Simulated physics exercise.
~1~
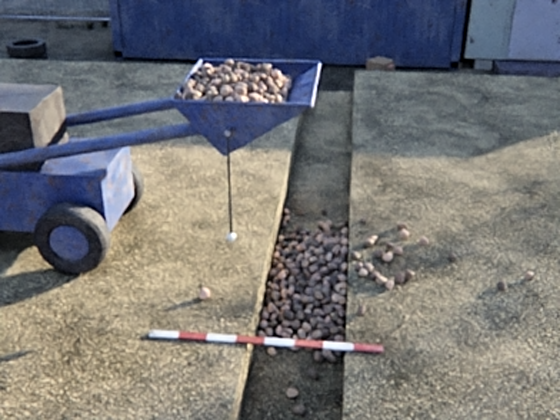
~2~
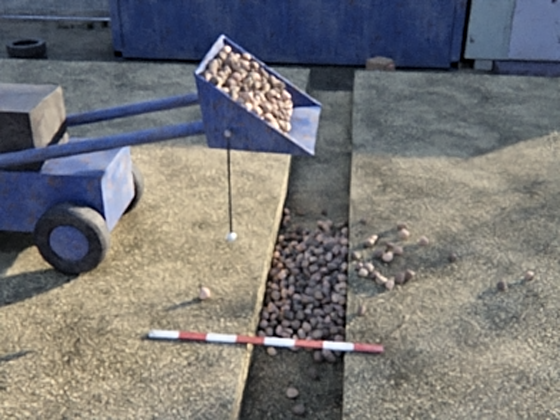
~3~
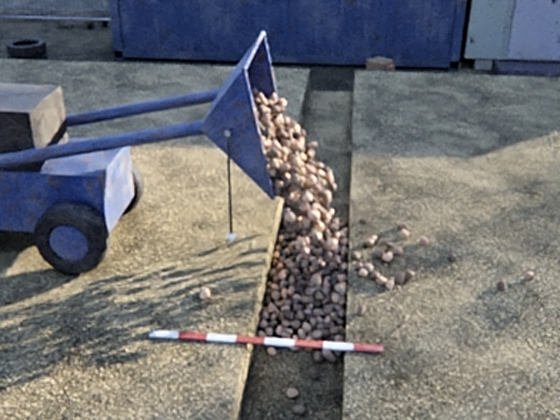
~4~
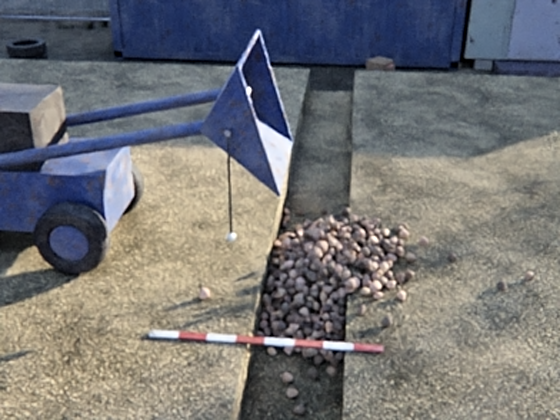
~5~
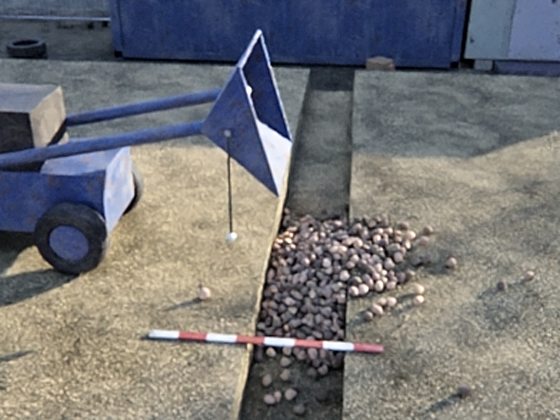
Blue loader bucket tipping brown stones into a trench already partly filled, the heap spilling over the right edge, bucket ending empty.
